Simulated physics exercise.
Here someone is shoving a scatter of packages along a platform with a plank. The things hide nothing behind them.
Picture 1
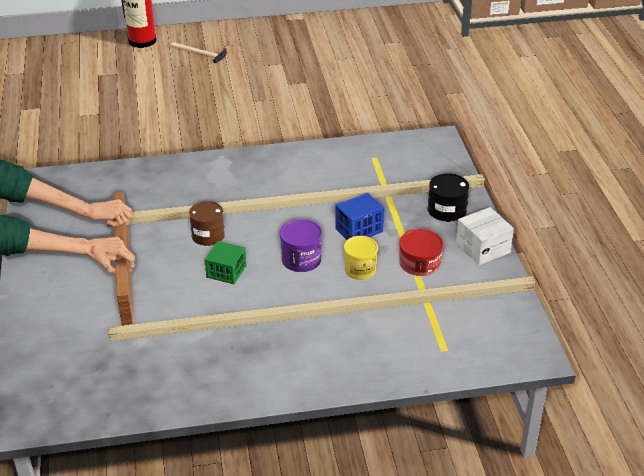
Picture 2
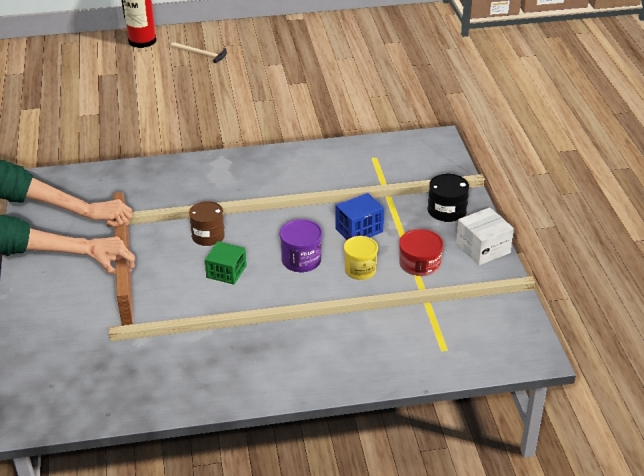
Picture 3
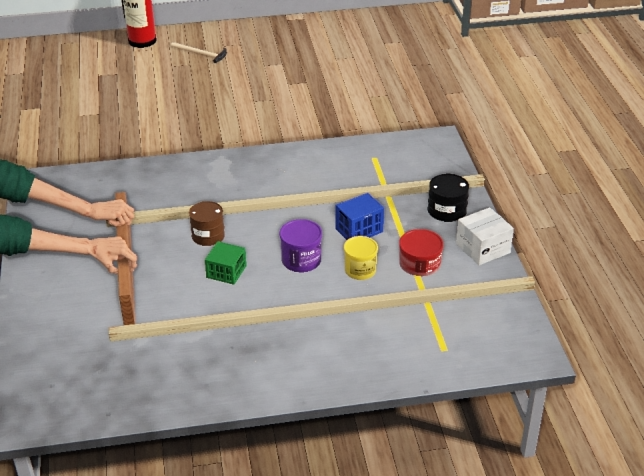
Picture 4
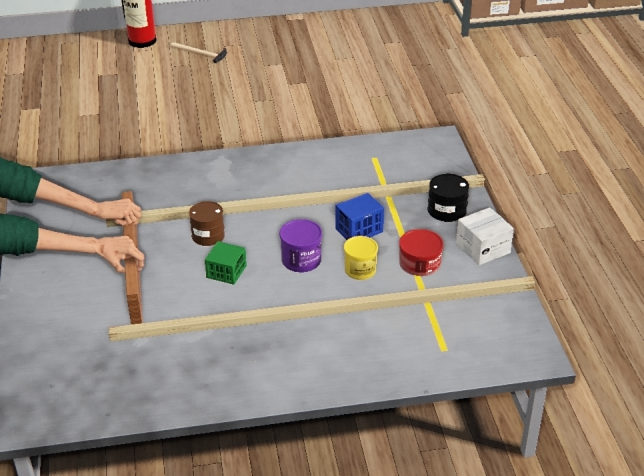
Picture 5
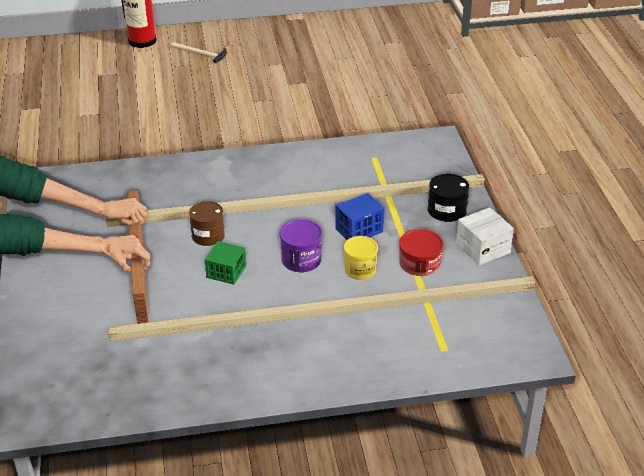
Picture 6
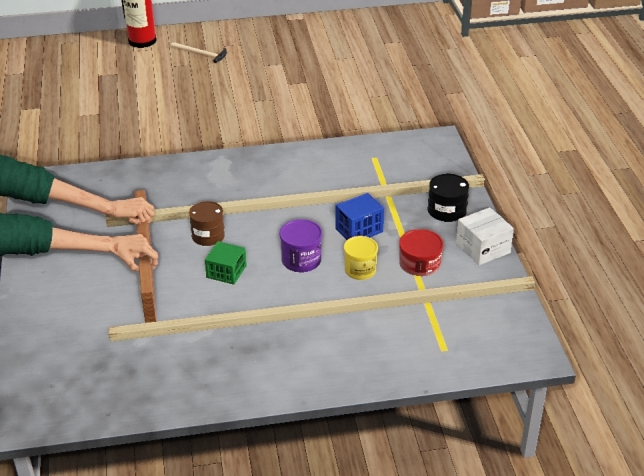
Two green-sleeved arms reach in from the left, gripping a brown plank on a grey table between two pale wooden rails, seen from above in a wood-floored room. A brown canister and green crate sit nearest, then purple and yellow pails and a blue crate, with a red pail, black canister and white box around a yellow tape line. The plank rests, then the hands slide it slightly right, touching nothing.
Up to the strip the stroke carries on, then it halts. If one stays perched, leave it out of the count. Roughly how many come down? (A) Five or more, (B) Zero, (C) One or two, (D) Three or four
B, zero.
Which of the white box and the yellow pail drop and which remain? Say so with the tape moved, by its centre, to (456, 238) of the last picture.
The white box does not stay; as for the yellow pail, it remains in place.
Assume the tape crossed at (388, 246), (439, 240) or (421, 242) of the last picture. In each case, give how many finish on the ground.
Ground tally per try: 0 / 2 / 0.
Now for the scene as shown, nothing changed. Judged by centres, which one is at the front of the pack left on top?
The white box is foremost.
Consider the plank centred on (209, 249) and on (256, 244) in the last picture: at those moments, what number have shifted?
The first number is 2, the next one 3.
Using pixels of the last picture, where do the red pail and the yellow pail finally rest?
First at (468, 256); second at (430, 255).
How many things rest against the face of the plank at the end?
It ends up touching 3.
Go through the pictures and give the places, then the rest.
The first frame shows white box (484, 236); black canister (448, 198); red pail (421, 253); plank (123, 259); tape (406, 244).
The second frame shows black canister (448, 198); yellow pail (361, 258).
The third frame shows red pail (421, 253); blue crate (360, 218).
The fourth frame shows white box (484, 236); purple pail (301, 246).
The fifth frame shows black canister (448, 198); plank (138, 257).
The sixth frame shows white box (484, 236); black canister (448, 198); red pail (421, 253); plank (145, 256); tape (406, 244).
Early on, none off yet; white box at rest near (484, 236); black canister at rest near (448, 198); red pail at rest near (421, 253).
Finally, the number that fall off is zero.
